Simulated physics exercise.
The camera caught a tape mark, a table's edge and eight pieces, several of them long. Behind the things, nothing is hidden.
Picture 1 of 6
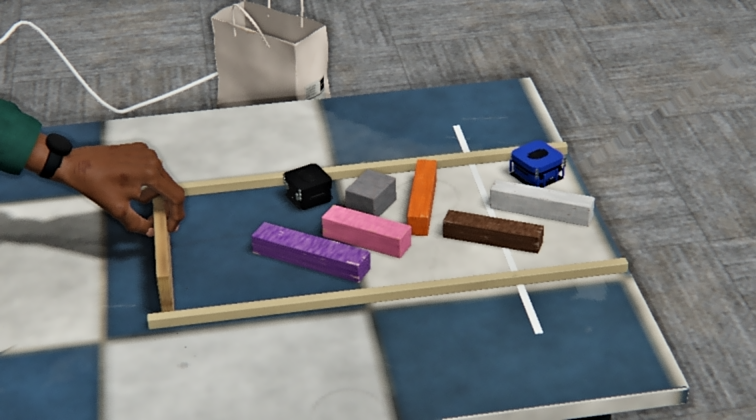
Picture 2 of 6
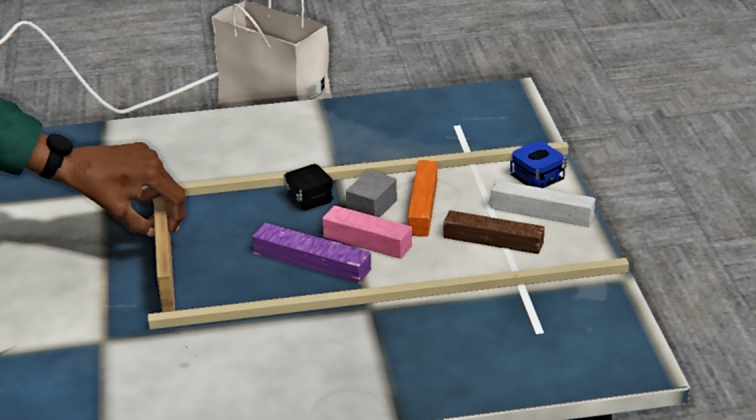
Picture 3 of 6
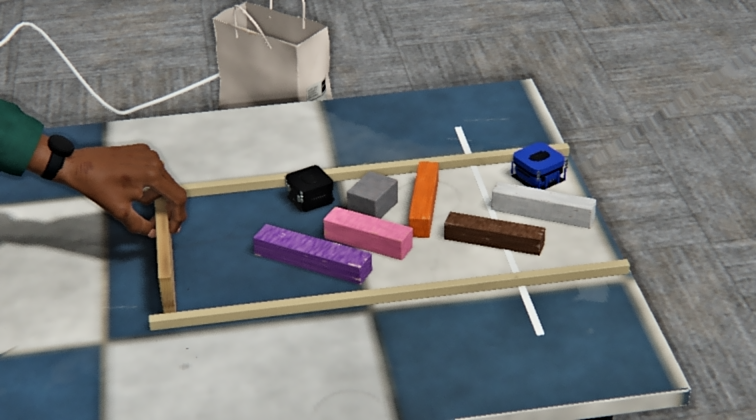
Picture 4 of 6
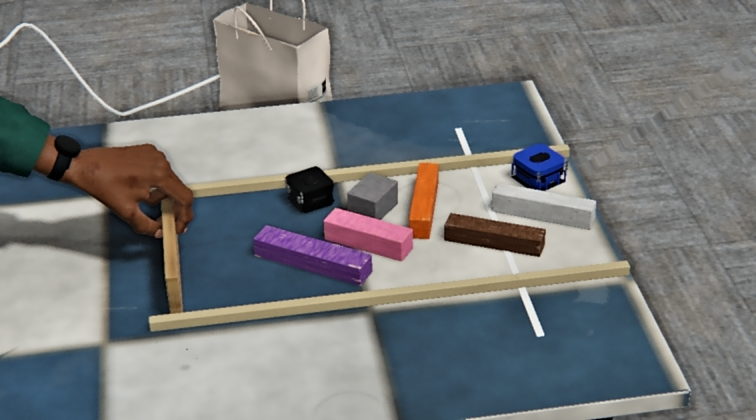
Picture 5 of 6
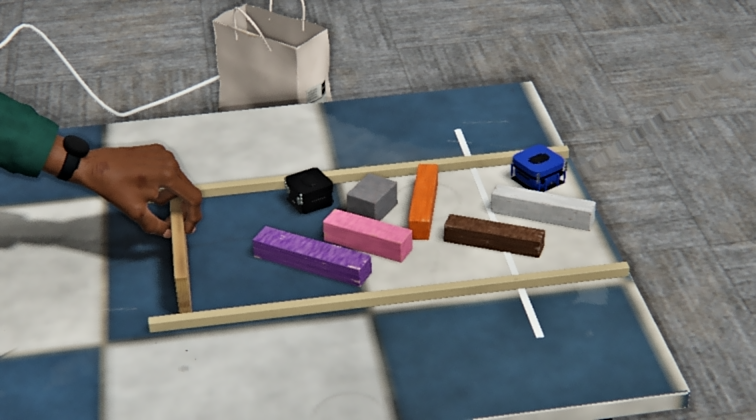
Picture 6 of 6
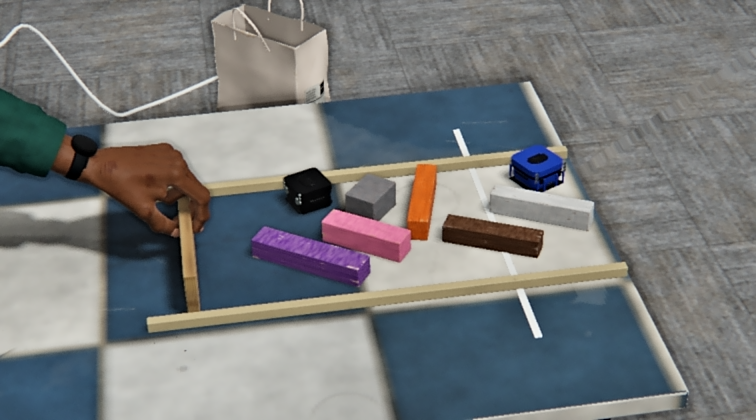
A hand slides a wooden board slightly right between two rails, toward eight still pieces.
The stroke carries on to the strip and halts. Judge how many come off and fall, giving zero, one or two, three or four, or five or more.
Most likely the ones that land below will number fewer than three, yet some.
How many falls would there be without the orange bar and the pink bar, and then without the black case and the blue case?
0 in the first case, 0 in the second.
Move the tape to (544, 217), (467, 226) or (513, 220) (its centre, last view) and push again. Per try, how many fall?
Respectively, 4, 0 and 3.
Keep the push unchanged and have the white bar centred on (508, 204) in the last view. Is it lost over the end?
That white bar heads down.
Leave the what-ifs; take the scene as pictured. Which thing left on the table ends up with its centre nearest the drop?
Brown bar.
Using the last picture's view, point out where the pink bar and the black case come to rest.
In the last picture the pink bar sits around (527, 206) and the black case around (496, 174).
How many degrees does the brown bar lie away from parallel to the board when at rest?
It is near 15° out of line.
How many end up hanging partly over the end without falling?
1 overhanging.
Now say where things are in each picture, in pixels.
The first frame shows blue case (537, 166); white bar (542, 203); brown bar (493, 232); board (162, 235); tape (493, 218).
The second frame shows white bar (542, 203); pink bar (367, 232).
The third frame shows brown bar (494, 233); grey block (373, 197).
The fourth frame shows blue case (539, 169); black case (310, 191).
The fifth frame shows white bar (543, 207); purple bar (312, 256).
The sixth frame shows blue case (537, 170); white bar (541, 207); brown bar (493, 236); board (187, 235); tape (493, 222).
A little later, none off yet; blue case at rest near (537, 170); white bar at rest near (541, 207); brown bar at rest near (493, 236).
Next, none off yet; blue case at rest near (537, 170); white bar at rest near (541, 207); brown bar moving near (499, 235).
Later still, none off yet; blue case shifted a little near (554, 169); white bar shifted a little near (583, 207); brown bar shifted about its own width near (562, 237).
When it is over, the number that fall off is one or two; down, white bar and blue case.
